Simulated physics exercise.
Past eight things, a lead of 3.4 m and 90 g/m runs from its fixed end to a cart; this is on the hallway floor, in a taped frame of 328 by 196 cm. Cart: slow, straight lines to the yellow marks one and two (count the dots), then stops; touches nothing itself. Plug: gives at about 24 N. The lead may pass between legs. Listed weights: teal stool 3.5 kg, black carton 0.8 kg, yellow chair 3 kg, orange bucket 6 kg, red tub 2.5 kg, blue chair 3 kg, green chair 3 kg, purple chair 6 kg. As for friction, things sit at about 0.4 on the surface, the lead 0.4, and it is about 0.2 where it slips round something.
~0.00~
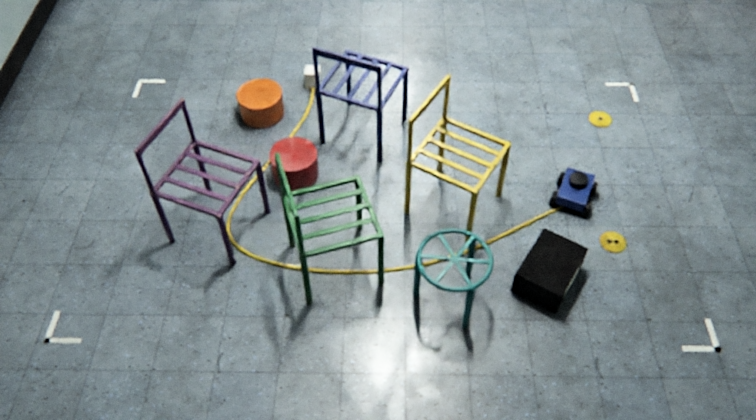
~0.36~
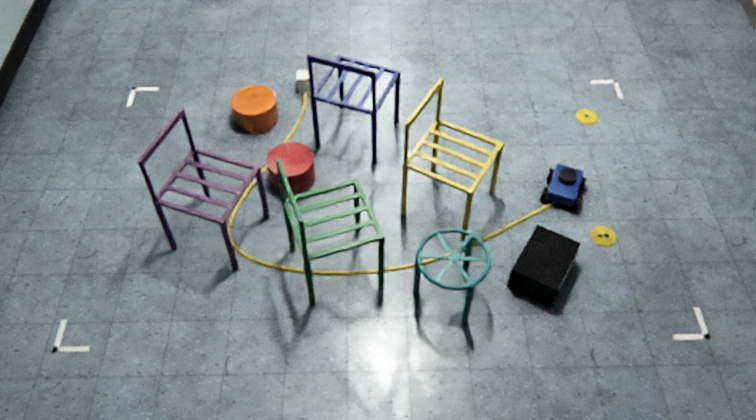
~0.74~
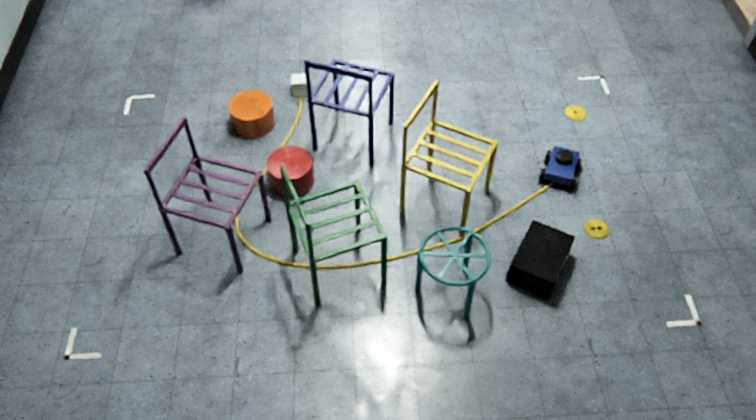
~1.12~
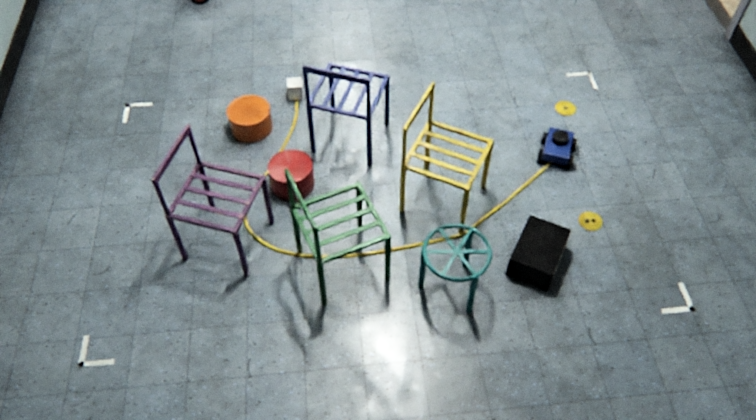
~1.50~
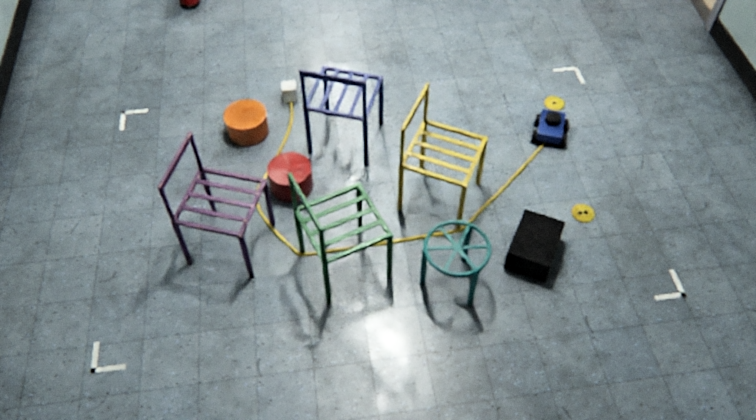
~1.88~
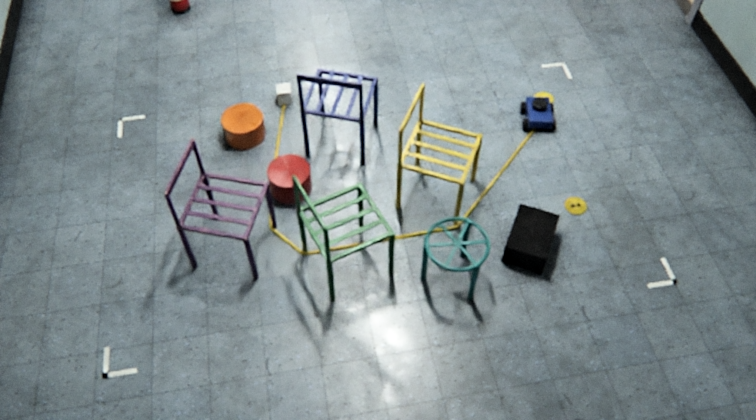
The blue cart rolls away across the floor, pulling the yellow lead tighter among colourful chairs.
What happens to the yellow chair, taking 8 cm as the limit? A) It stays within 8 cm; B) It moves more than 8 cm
Option B: It moves more than 8 cm.
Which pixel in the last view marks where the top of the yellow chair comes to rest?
Around (427, 128).
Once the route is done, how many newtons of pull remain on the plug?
It ends up near 0 N.
At 2.8 s, cart at (548, 107), lead slack at the fixed end; yellow chair 19 cm off its start, green chair 8 cm off its start.
At 3.7 s, cart at (557, 140), lead slack at the fixed end; yellow chair 19 cm off its start, green chair 8 cm off its start.
At 4.6 s, cart at (567, 176), lead slack at the fixed end; yellow chair 19 cm off its start at (427, 128), green chair 8 cm off its start at (351, 210).
At 5.5 s, cart at (576, 204), lead slack at the fixed end; yellow chair 19 cm off its start, green chair 8 cm off its start.
At 5.9 s, cart at (576, 204), lead slack at the fixed end; yellow chair 19 cm off its start at (427, 128), green chair 8 cm off its start at (351, 210).
